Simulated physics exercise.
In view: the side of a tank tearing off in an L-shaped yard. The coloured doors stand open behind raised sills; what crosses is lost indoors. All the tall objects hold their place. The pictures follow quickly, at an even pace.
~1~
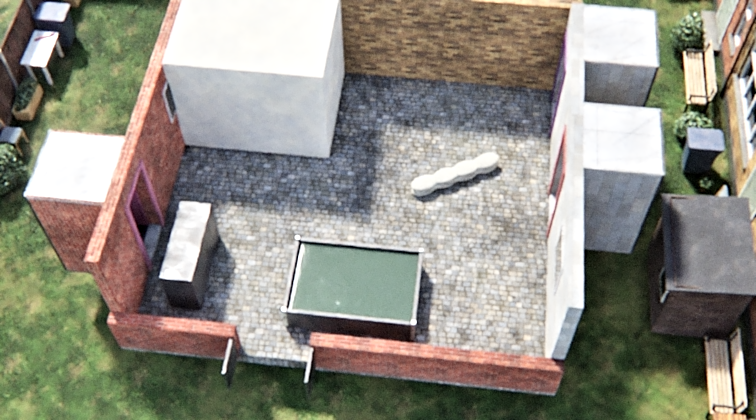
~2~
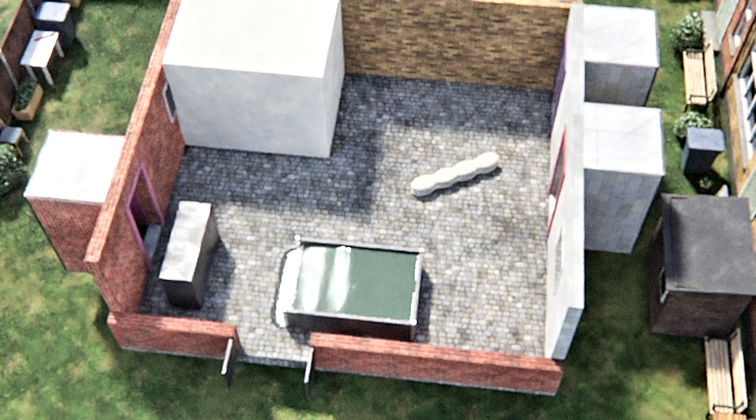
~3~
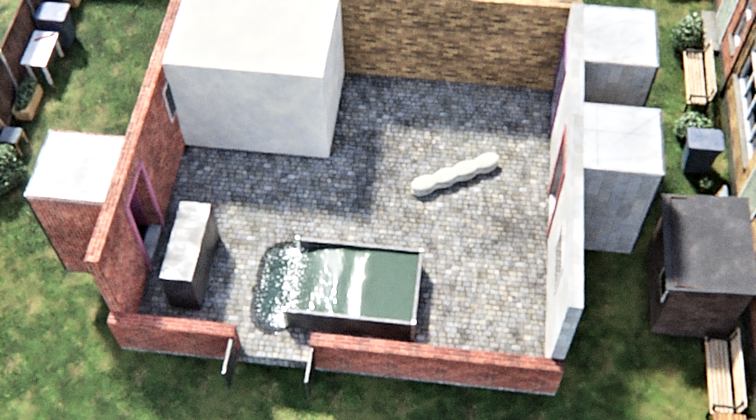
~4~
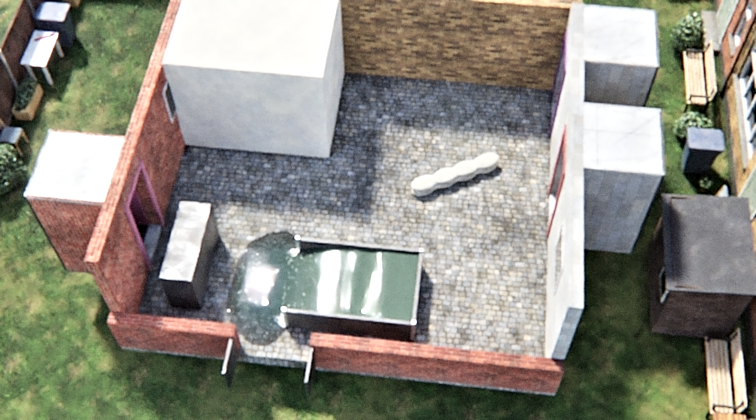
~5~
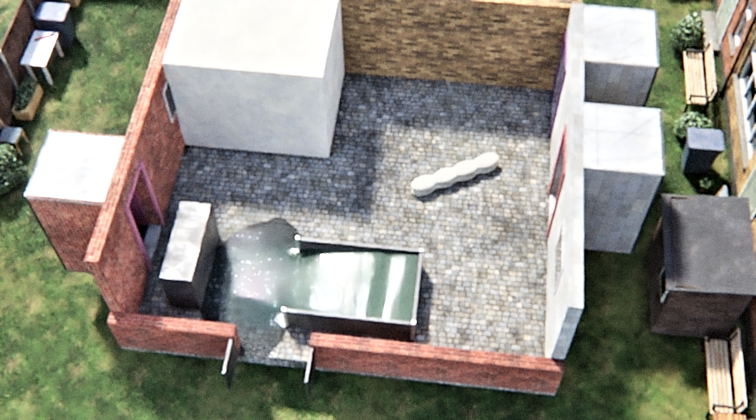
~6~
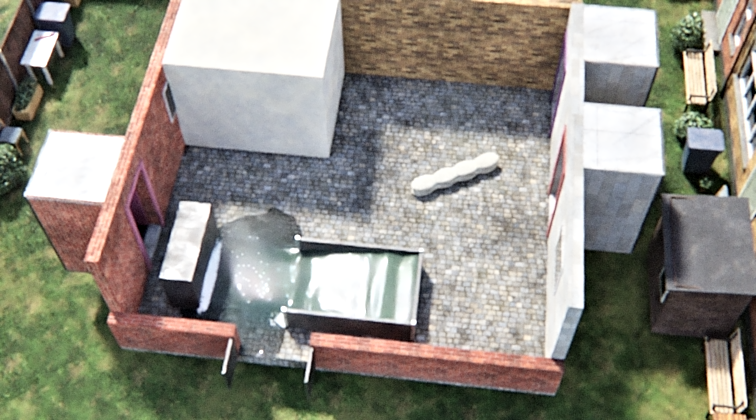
At first, a tank of still, dark green water sits near the front wall of a brick-walled, cobbled yard. Water then bursts from its left side and spreads across the cobbles in a foaming sheet, reaching the pale block on the left while the level in the tank drops.
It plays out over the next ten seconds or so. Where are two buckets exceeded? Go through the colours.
In the end: The red door stays under that; the pink door stays under that; the purple door stays under that.
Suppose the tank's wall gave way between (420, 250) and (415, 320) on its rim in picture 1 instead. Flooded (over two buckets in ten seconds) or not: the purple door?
Purple door takes more.
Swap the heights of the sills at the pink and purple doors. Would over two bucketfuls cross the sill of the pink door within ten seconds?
One by one: Pink door takes more.
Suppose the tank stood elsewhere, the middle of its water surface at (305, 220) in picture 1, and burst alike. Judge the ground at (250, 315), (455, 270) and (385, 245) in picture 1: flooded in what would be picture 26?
One after the other: Covered, no water, not flooded.
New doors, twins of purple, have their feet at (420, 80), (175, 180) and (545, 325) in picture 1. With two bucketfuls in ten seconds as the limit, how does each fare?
As listed: Takes less, lets more in, lets less in.
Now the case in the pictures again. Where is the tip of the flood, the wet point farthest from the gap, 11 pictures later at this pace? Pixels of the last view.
I would point to (185, 149).
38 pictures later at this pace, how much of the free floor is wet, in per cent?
Near 50 in a hundred.
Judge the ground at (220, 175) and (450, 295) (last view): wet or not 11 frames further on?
As listed: Flooded, clear.
A moment on, water covers 15 % of the floor; the red door not reached, the pink door not reached, the purple door not reached.
Next, water covers 25 % of the floor; the red door not reached, the pink door wet at the sill, nothing in, the purple door not reached.
Then, water covers 30 % of the floor; the red door not reached, the pink door wet at the sill, nothing in, the purple door not reached.
Later, water covers 50 % of the floor; the red door not reached, the pink door wet at the sill, nothing in, the purple door not reached.
In the end, water covers 80 % of the floor; the red door wet at the sill, nothing in, the pink door wet at the sill, nothing in, the purple door wet at the sill, nothing in.
